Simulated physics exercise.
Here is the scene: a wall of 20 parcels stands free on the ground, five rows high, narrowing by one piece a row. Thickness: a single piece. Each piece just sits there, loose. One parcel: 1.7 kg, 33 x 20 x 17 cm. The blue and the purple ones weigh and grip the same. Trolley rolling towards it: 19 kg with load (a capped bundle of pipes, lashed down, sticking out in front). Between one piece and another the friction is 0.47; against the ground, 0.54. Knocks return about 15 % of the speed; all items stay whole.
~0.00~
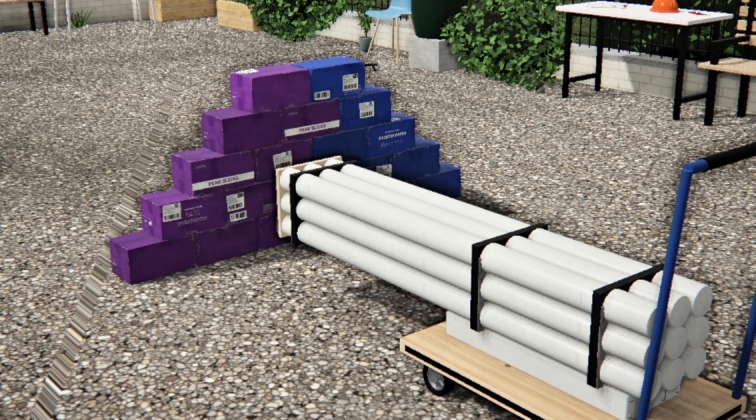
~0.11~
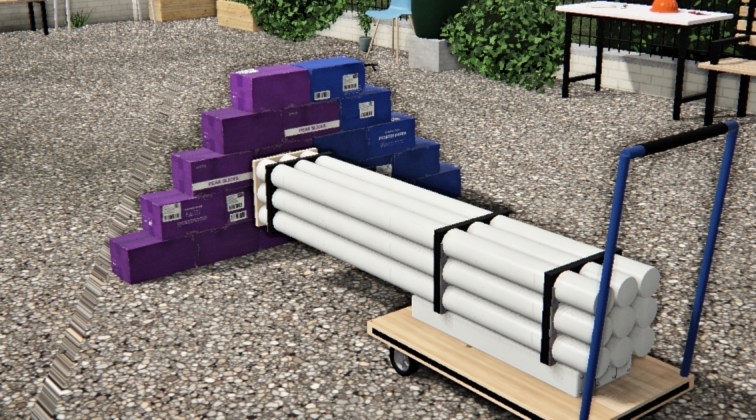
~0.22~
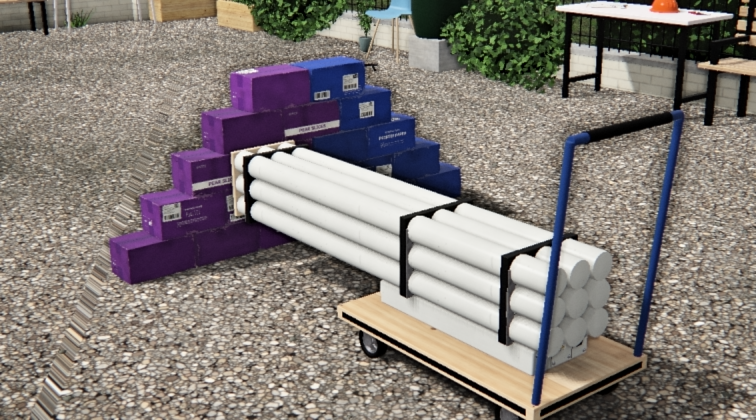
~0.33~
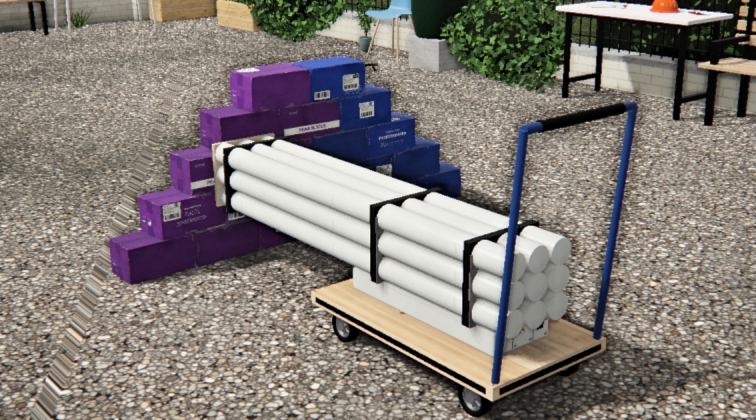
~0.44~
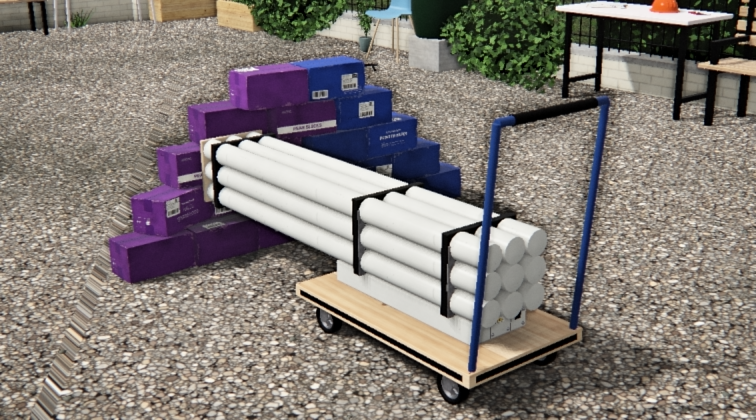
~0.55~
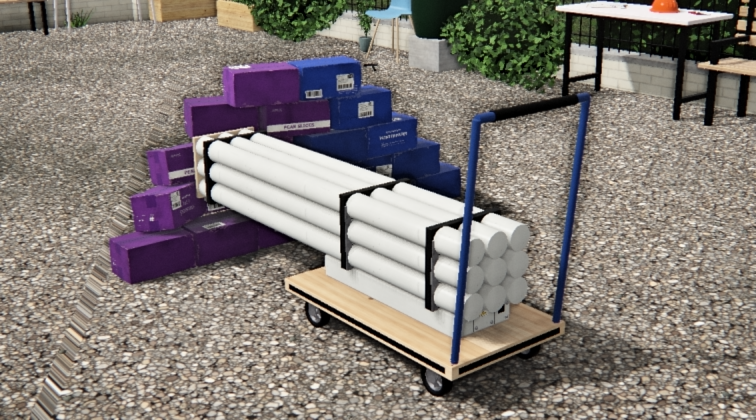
On a gravel yard, a flat trolley carrying a strapped bundle of white pipes rolls leftward toward a stepped wall of purple and blue boxes. The pipes' front end meets the wall and pushes in, shoving several purple boxes to the left, and the top boxes shift slightly too.
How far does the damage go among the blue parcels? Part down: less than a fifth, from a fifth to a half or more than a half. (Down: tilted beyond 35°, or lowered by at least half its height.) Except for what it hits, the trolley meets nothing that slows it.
Below a fifth.
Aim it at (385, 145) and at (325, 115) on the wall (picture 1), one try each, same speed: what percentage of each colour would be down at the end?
You'd get purple at 20 followed by 50, and blue at 70 followed by 30 percent.
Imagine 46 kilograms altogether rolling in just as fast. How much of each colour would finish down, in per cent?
In that case purple comes to 60 and blue to 10 percent.
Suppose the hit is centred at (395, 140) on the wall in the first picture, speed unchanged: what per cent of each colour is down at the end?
In that case purple 20, blue 70 per cent.
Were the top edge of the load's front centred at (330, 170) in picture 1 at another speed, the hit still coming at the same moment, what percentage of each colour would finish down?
Result - purple: 60%; blue: 10%.
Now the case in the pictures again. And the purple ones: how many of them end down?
Down at the finish, purple: 7.
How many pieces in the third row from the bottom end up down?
2 from that row.
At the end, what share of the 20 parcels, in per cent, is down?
40 per cent.
By 0.78 s, load 32 cm past the wall's line, still rolling; none of the 9 blue parcels down (4 of 20 in all colours); top blue parcel tilted 18°; top purple parcel tilted 21°.
By 1.22 s, load 50 cm past the wall's line, still rolling; 1 of the 9 blue parcels down (8 of 20 in all colours); top blue parcel tilted 65°, 40 cm lower; top purple parcel tilted 14°, 52 cm lower.
When it is over (2.4 s), load 80 cm past the wall's line, still rolling; 1 of the 9 blue parcels down (8 of 20 in all colours); top blue parcel on its side; top purple parcel upside down. That is 11 per cent. In pixels of the last frame, middles, top blue parcel near (334, 167), top purple parcel near (163, 152).
